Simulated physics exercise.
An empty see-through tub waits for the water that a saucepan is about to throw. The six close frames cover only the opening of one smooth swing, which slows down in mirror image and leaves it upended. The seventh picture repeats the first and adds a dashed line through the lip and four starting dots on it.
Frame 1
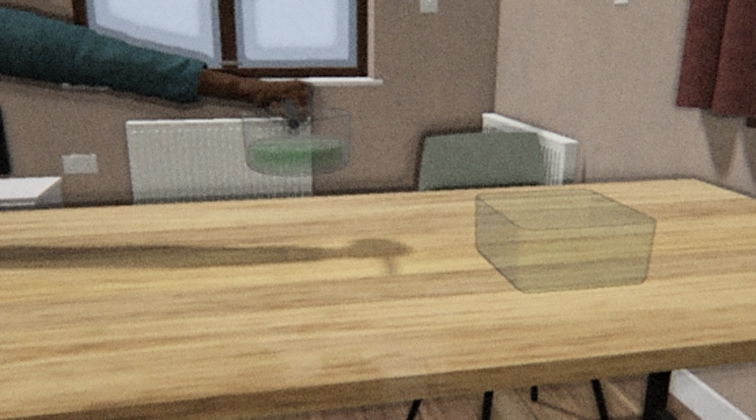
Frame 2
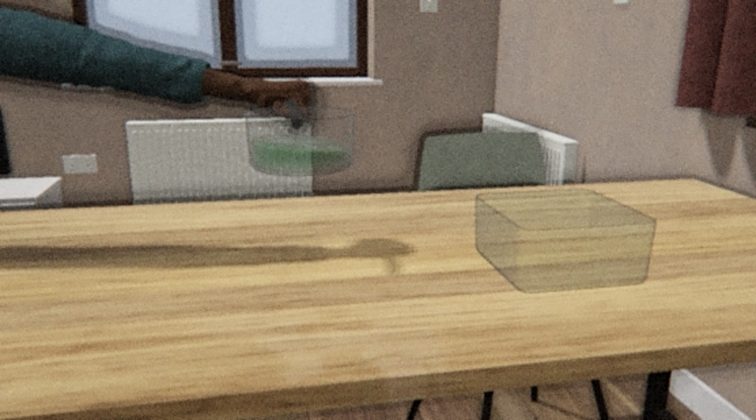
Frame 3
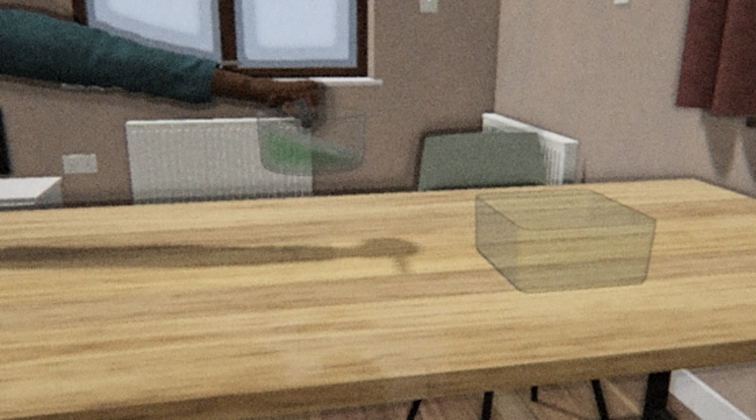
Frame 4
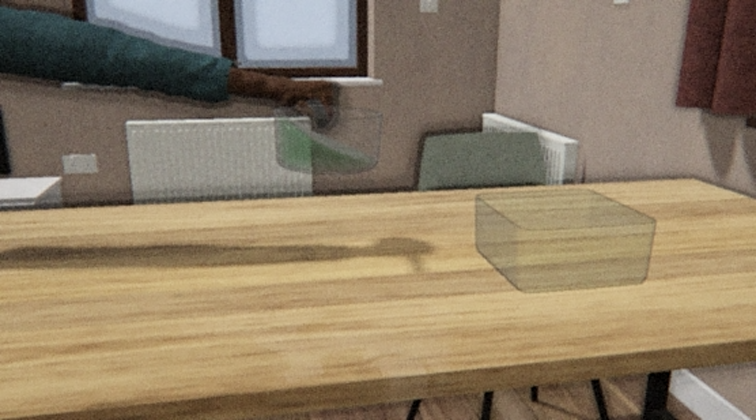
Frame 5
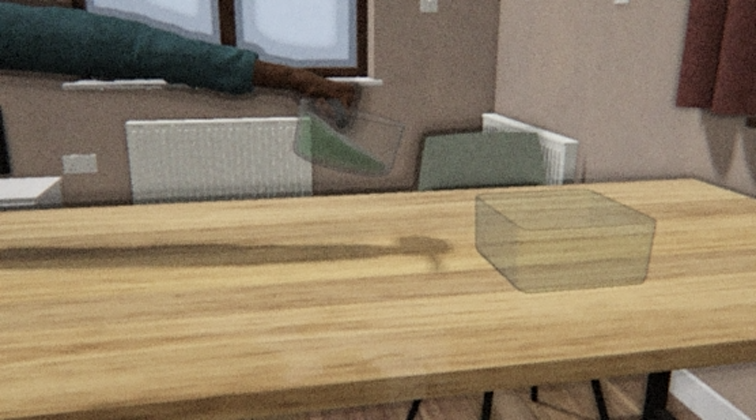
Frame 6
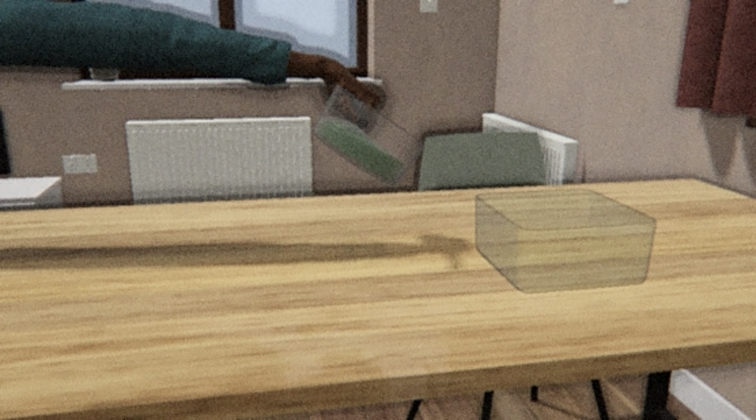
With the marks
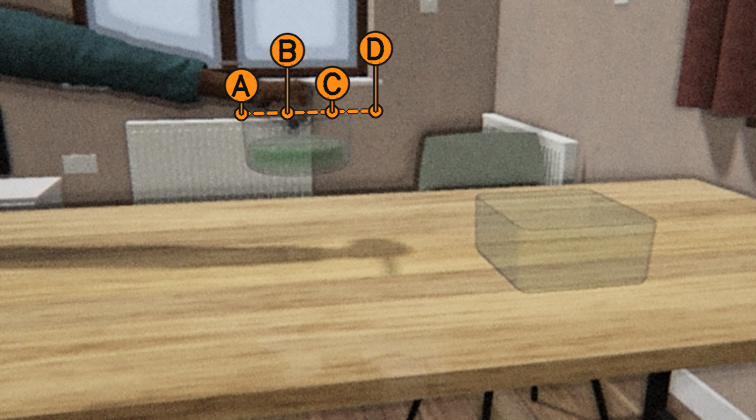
In a room with beige walls, a window and white radiators, a fixed camera looks across a light wooden table. An empty see-through tub sits on the right of the table, while at upper left a teal-sleeved arm holds a clear container of green liquid. The arm moves the container rightward, the liquid sloshing inside, then tilts it down to the right, its shadow sliding along the tabletop.
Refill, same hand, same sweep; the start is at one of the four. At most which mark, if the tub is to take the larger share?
It is D.
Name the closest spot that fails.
C.
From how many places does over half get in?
One.
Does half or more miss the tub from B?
Yes, it does.
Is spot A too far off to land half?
Yes, it does.
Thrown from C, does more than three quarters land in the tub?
No.
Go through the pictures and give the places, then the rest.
The first frame shows upright, lip at (348, 111); tub from (515, 292) to (644, 282); nothing has left yet.
The second frame shows upright, lip at (352, 111); nothing has left yet.
The third frame shows upright, lip at (362, 111); nothing has left yet.
The fourth frame shows tipped about 2°, lip at (379, 112); nothing has left yet.
The fifth frame shows tipped about 14°, lip at (402, 123); nothing has left yet.
The sixth frame shows tipped about 34°, lip at (422, 141); nothing has left yet.
On the marked copy, A at (241, 113); B at (287, 112); C at (332, 111); D at (375, 110).
If A is chosen, about 0 % lands in the tub, 99 % falls short.
If B is chosen, about 2 % lands in the tub, 95 % falls short and 3 % goes beside or beyond.
If C is chosen, about 26 % lands in the tub, 65 % falls short and 9 % goes beside or beyond.
If D is chosen, about 69 % lands in the tub, 22 % falls short and 8 % goes beside or beyond.
